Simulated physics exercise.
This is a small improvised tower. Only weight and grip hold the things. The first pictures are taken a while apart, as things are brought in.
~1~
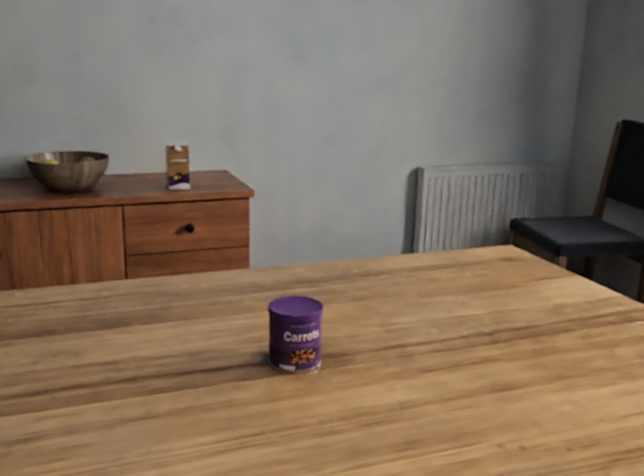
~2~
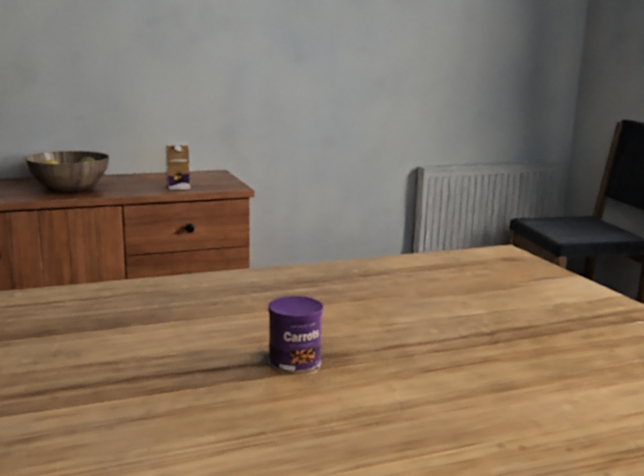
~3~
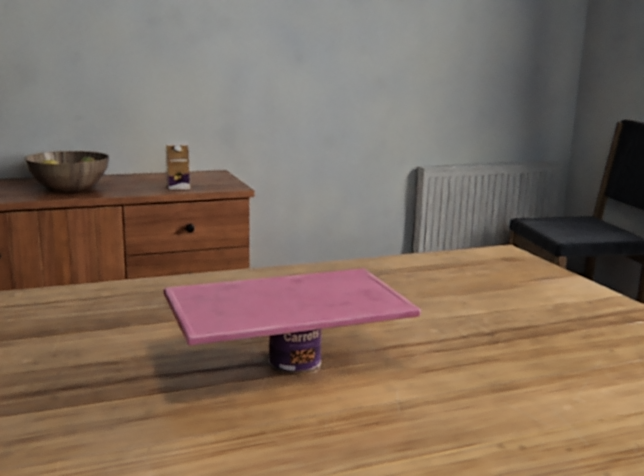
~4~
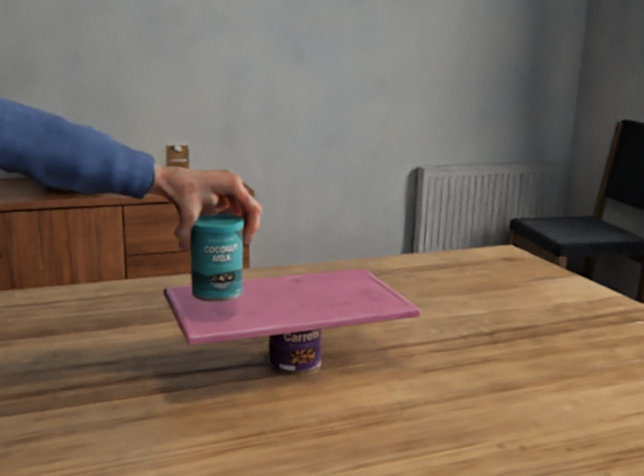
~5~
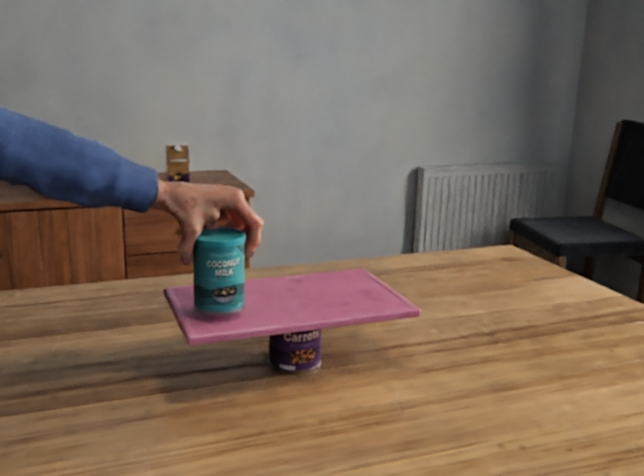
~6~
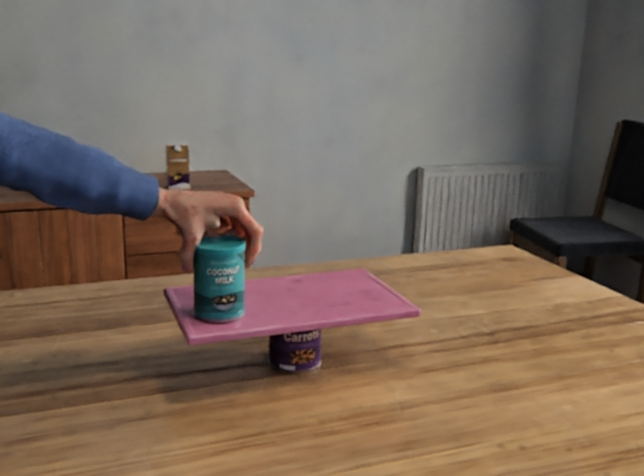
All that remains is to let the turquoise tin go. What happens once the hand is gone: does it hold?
Here the stack loses its balance.
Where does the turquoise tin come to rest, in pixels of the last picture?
Near (129, 379).
Then, 0.30 s past the last view, turquoise tin now fallen; pink lid rocked 37° from its first pose.
Then, 0.50 s past the last view, pink lid rocked 28° from its first pose.
Then, 1.10 s past the last view, things are still on the move.
Finally, fallen, turquoise tin; the other 2 still in place. Final places as the last picture's camera would see them, turquoise tin near (129, 379). The stack comes apart.
